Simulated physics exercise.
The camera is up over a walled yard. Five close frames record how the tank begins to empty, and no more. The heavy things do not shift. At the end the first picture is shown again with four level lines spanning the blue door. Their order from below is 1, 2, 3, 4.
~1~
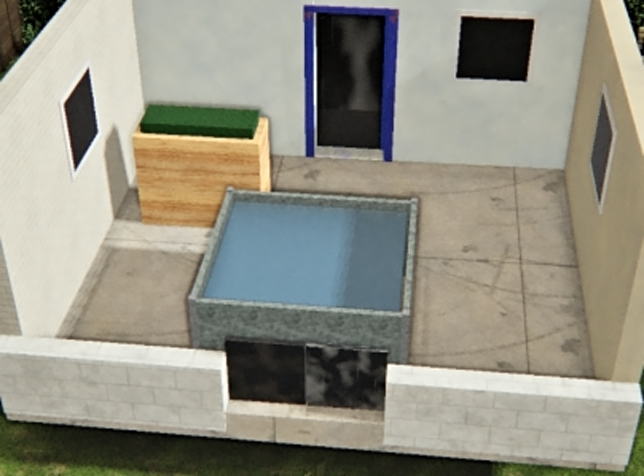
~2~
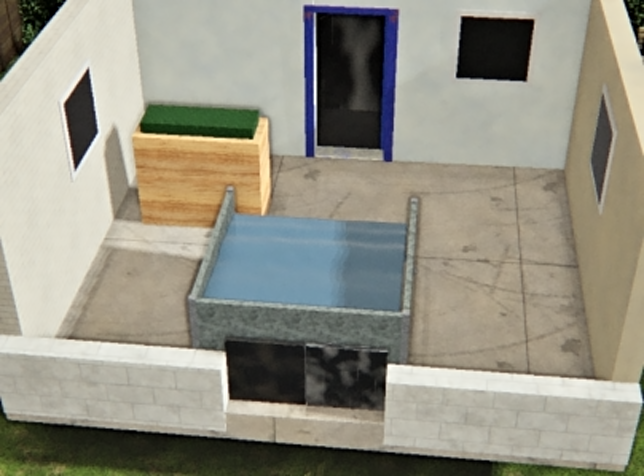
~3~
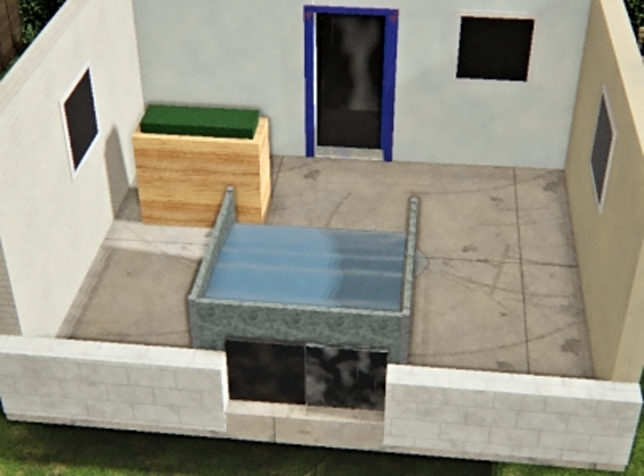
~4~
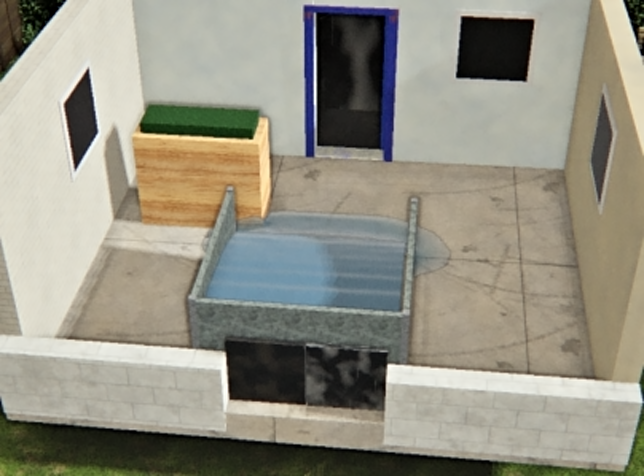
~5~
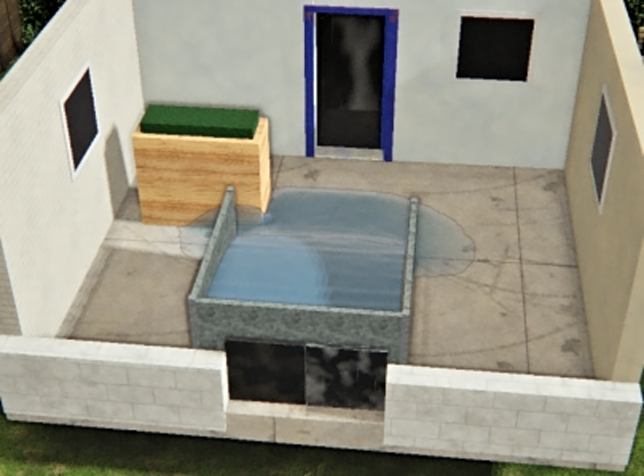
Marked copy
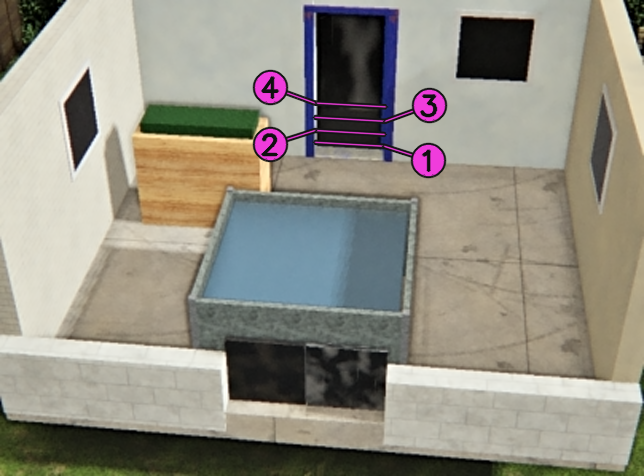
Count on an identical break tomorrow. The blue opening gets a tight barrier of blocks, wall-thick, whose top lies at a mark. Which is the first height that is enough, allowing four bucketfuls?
Go for 3.
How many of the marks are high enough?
Two of the four.
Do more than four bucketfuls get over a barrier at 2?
Yes, that goes wrong.
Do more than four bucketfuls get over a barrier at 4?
No.
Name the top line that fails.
That is line 2.
On the marked copy, 1 at (349, 144); 2 at (349, 132); 3 at (349, 119); 4 at (350, 104); from the bottom up 1, 2, 3, 4.
For line 1, dozens of bucketfuls pour in.
For line 2, about 11 bucketfuls get in.
For line 3, a splash gets over, under a bucket.
For line 4, nothing gets over.
